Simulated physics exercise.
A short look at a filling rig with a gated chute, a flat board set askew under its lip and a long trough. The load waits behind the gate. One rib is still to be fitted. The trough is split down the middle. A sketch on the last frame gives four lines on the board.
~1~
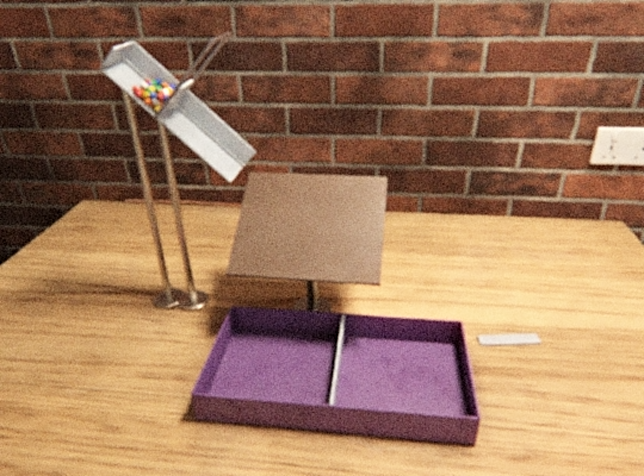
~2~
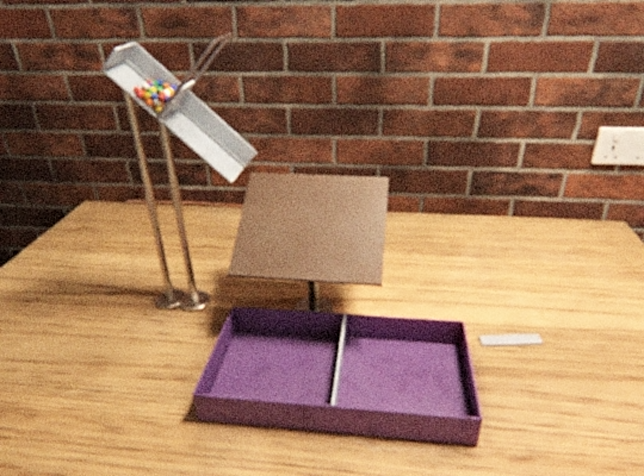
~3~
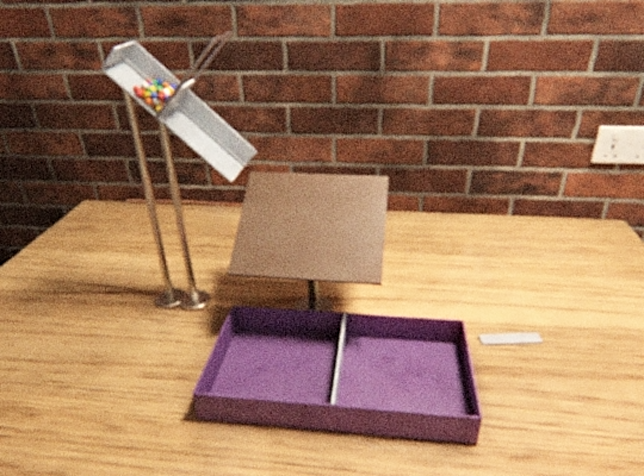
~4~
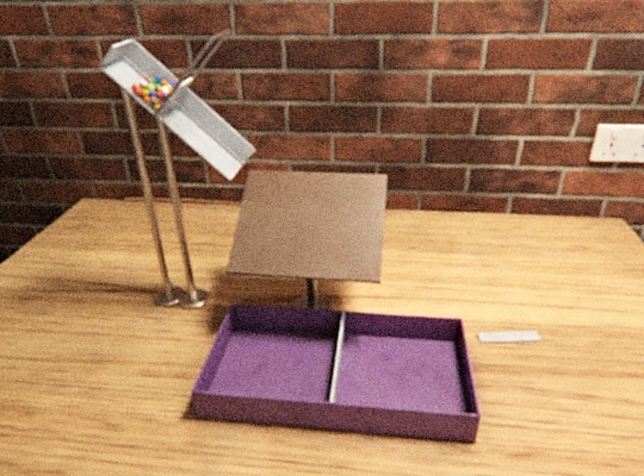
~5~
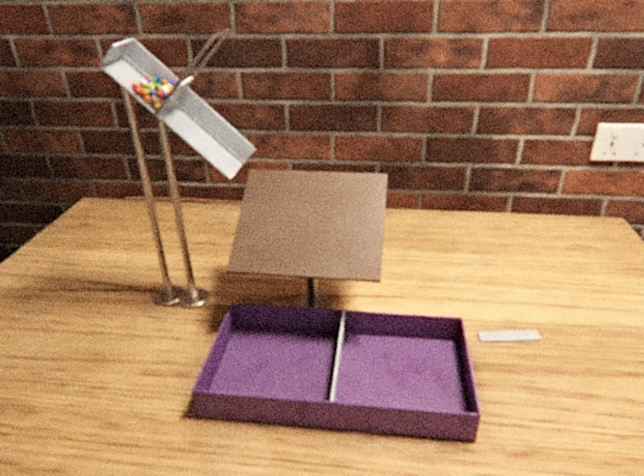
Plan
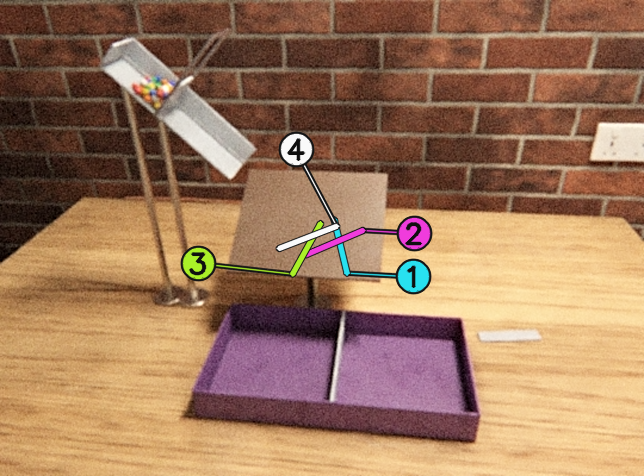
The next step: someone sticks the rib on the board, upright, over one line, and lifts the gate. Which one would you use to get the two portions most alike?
The best line is 1.
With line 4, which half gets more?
More lands on the left.
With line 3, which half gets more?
Left.
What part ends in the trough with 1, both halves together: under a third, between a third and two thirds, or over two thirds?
Between a third and two thirds.
On the marked copy, line 1 from (334, 219) to (347, 273); line 2 from (362, 230) to (306, 254); line 3 from (320, 223) to (292, 274); line 4 from (336, 226) to (279, 248).
Choosing 1, of what is caught, about half in the left half, about half in the right.
Choosing 2, of what is caught, most in the left half, a small part in the right.
Choosing 3, of what is caught, nearly all in the left half, a small part in the right.
Choosing 4, of what is caught, most in the left half, about a quarter in the right.
